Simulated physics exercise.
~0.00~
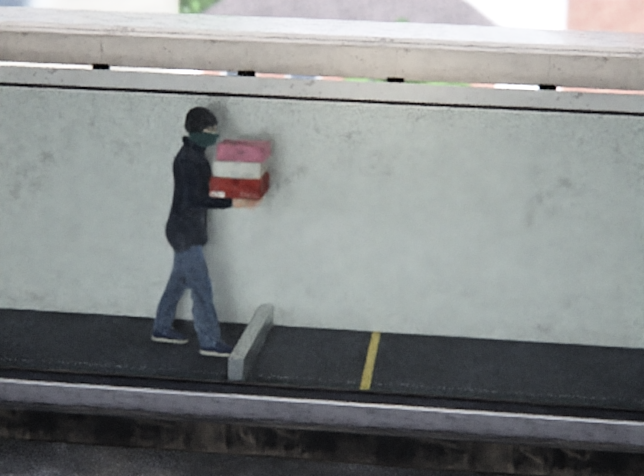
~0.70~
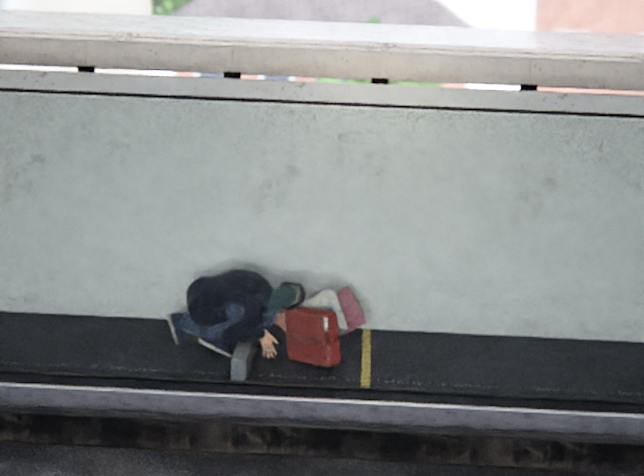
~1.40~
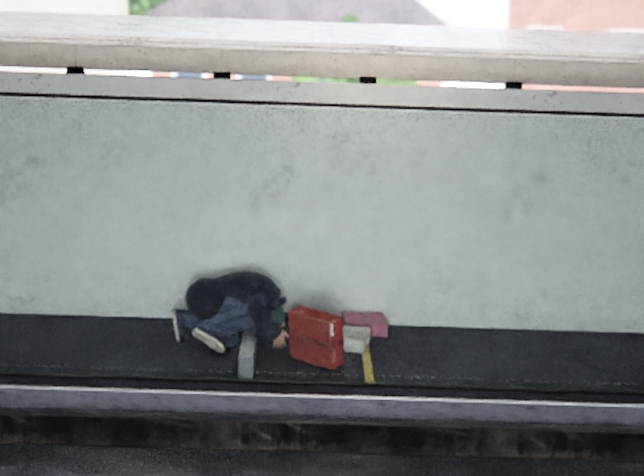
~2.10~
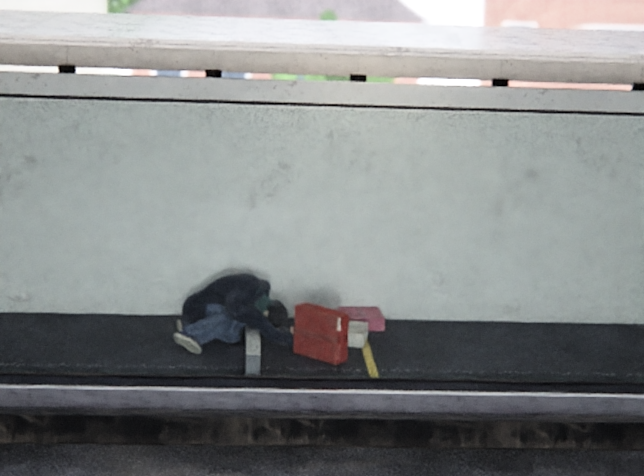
A person in a dark top, blue jeans and a dark cap carries a stack of pink, white and red boxes beside a pale wall, seen from the side and slightly above. A low grey rail stands at their feet, with a yellow line across the dark floor to the right. The person pitches forward over the rail, folding down as the boxes tumble ahead. The red box lands upright nearest them, while the white and pink ones turn over and settle beyond it. The person ends crumpled behind the rail, head down, with the boxes clustered around the line.
